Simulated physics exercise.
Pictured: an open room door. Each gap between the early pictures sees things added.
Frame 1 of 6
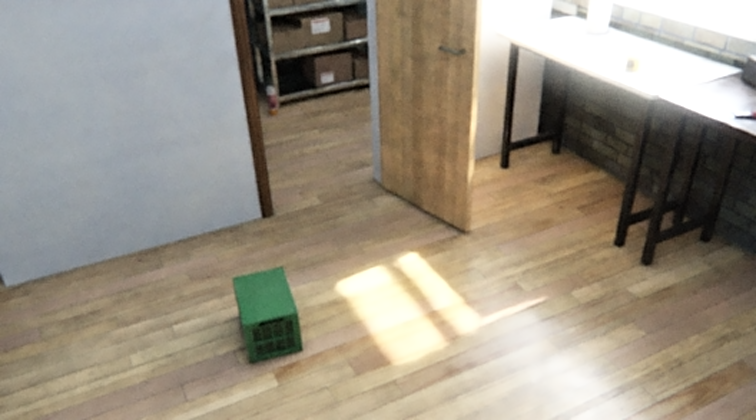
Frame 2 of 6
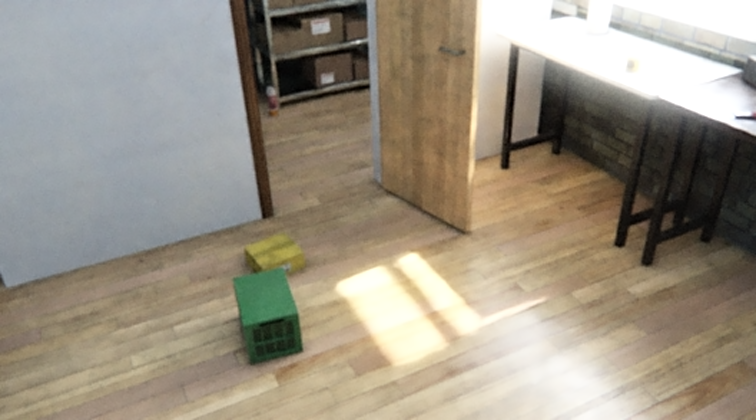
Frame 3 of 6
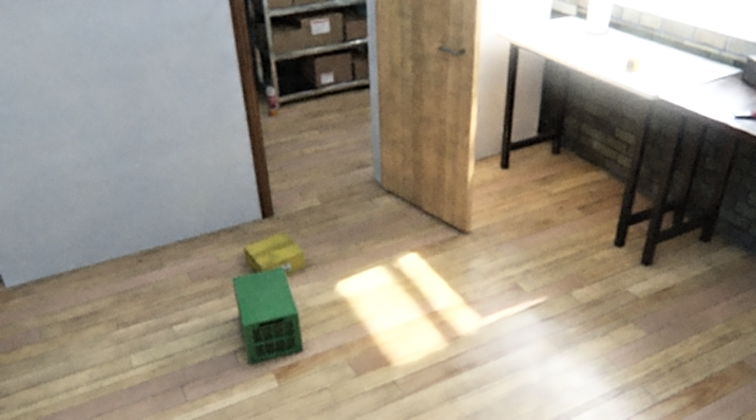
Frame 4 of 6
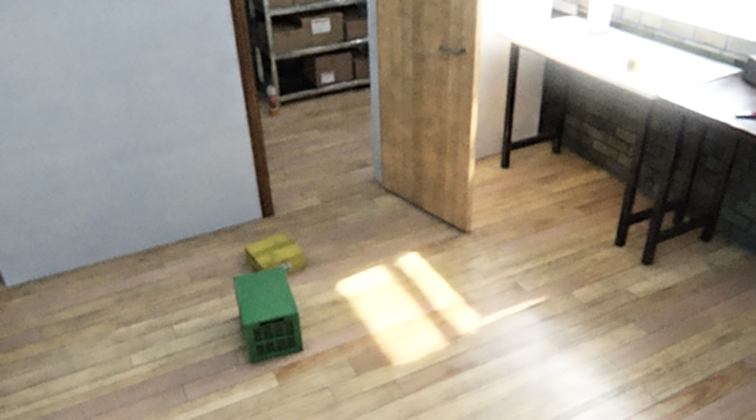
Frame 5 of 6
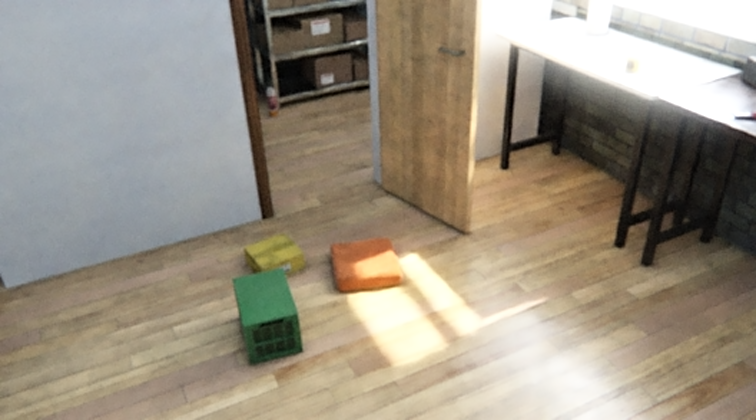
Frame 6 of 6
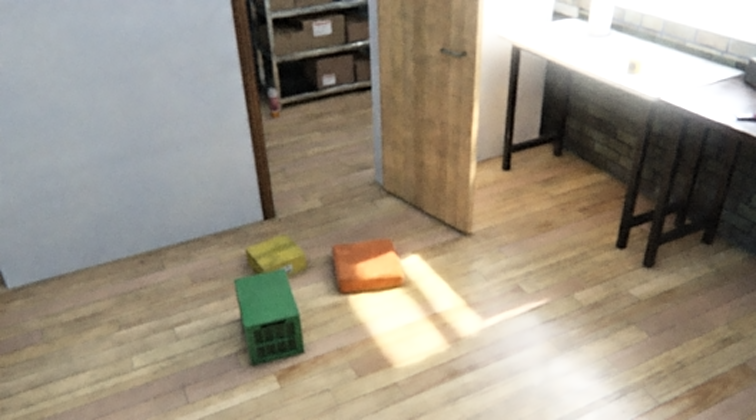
Sunlit room with a wide-open door standing still, a yellow parcel appearing behind a green crate, then an orange cushion appearing to the right.
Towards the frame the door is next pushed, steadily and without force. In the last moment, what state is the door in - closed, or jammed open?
You can tell the door fits into the frame okay.
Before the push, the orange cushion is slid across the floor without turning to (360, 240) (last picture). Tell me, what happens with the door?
It then hits an obstruction.
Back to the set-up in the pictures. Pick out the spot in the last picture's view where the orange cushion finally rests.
It ends up near (335, 271).
Then, 1.20 s later than the last frame, open by 73°.
Then, 1.80 s later than the last frame, open by 53°; orange cushion moved a little near (343, 270); yellow parcel moved a little.
Then, 2.80 s later than the last frame, open by 27°; orange cushion moved a little near (335, 271); yellow parcel moved a little.
When it is over, open by 0°; moved from the start, orange cushion; the other 2 as before. End places, in pixels of the last picture, orange cushion near (335, 271).
